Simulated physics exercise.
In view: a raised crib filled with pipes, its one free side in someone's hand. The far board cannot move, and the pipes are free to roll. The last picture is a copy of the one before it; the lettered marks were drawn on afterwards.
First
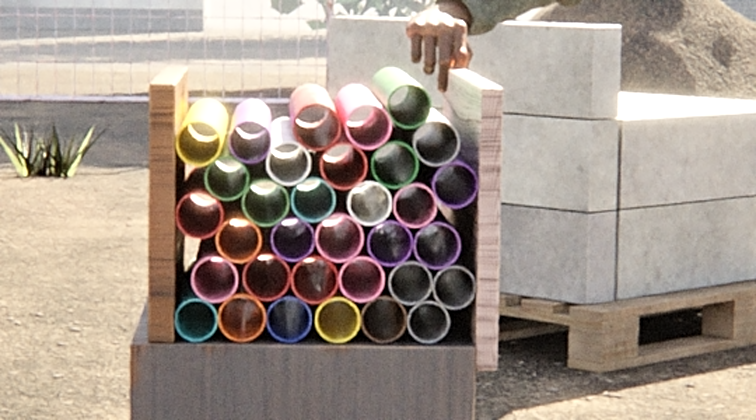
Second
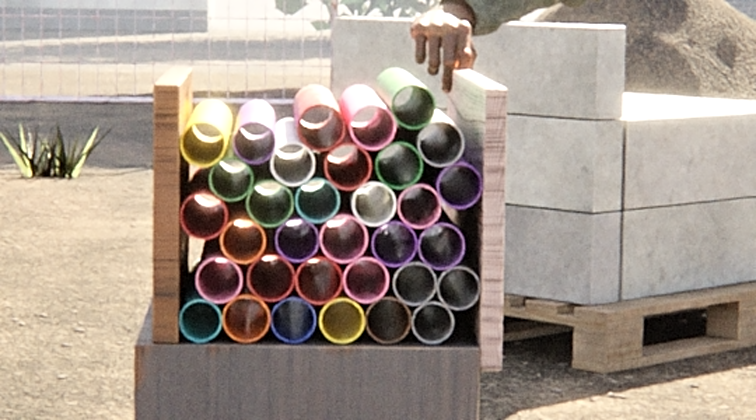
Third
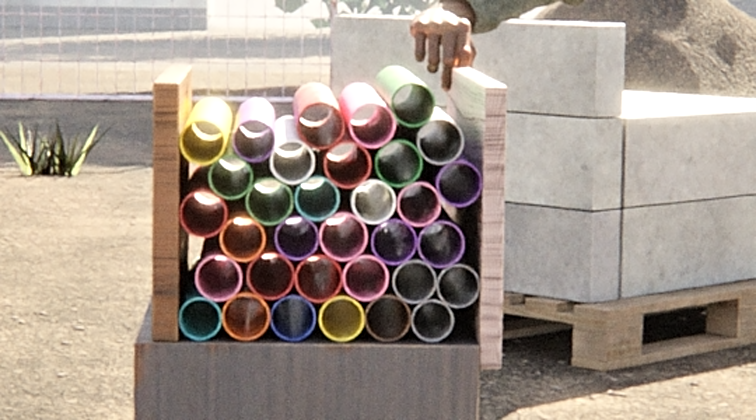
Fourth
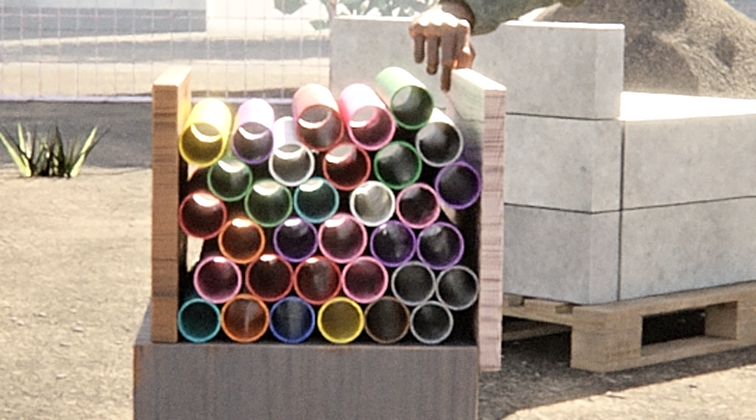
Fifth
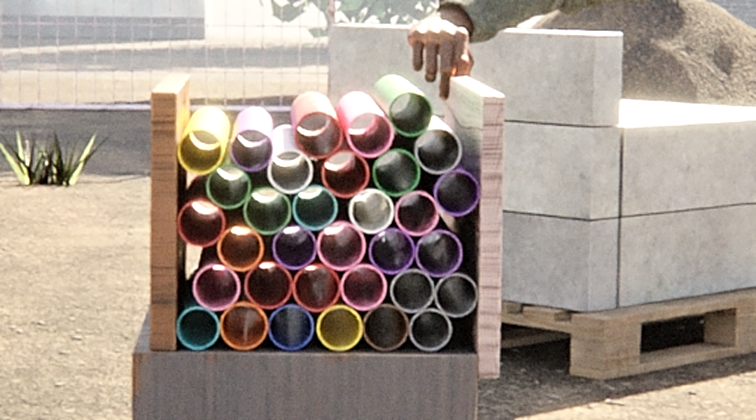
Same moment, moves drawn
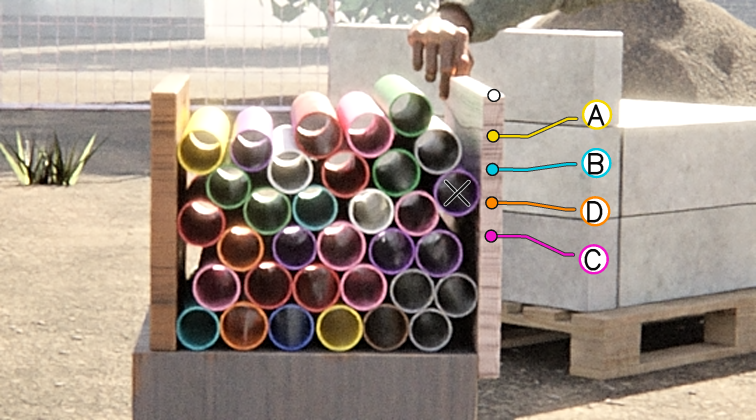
At first, colourful pipes lie stacked between two upright boards on a raised base, while a hand rests at the top of the right-hand board, near pale blocks on a pallet. The view then shifts very slightly, but the hand, boards and pipes show no clear movement through the end.
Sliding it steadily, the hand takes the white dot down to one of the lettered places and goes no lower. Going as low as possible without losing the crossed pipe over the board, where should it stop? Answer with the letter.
No lower than C.
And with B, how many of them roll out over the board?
It comes to none.
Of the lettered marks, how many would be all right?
Four of the four.
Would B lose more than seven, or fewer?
At B, fewer than seven.
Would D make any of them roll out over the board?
At D: No.
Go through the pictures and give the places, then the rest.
In the first frame, side board (468, 206); a turquoise pipe (197, 320).
In the second frame, a pink pipe (366, 279).
In the third frame, a purple pipe (394, 242); a green pipe (270, 201).
In the fourth frame, a white pipe (291, 163); a pink pipe (371, 126).
In the fifth frame, side board (470, 213); a turquoise pipe (198, 328).
On the marked copy, A at (493, 136); B at (493, 169); C at (491, 236); D at (492, 203); the cross at (457, 194); the white dot at (494, 96).
Following C. Soon after the start, top of the board (481, 162).
Later, top of the board (479, 235).
In the end, top of the board (479, 235), none out over the board, the crossed one still inside.
As for the rest, A keeps the crossed one inside; B keeps the crossed one inside; D keeps the crossed one inside.
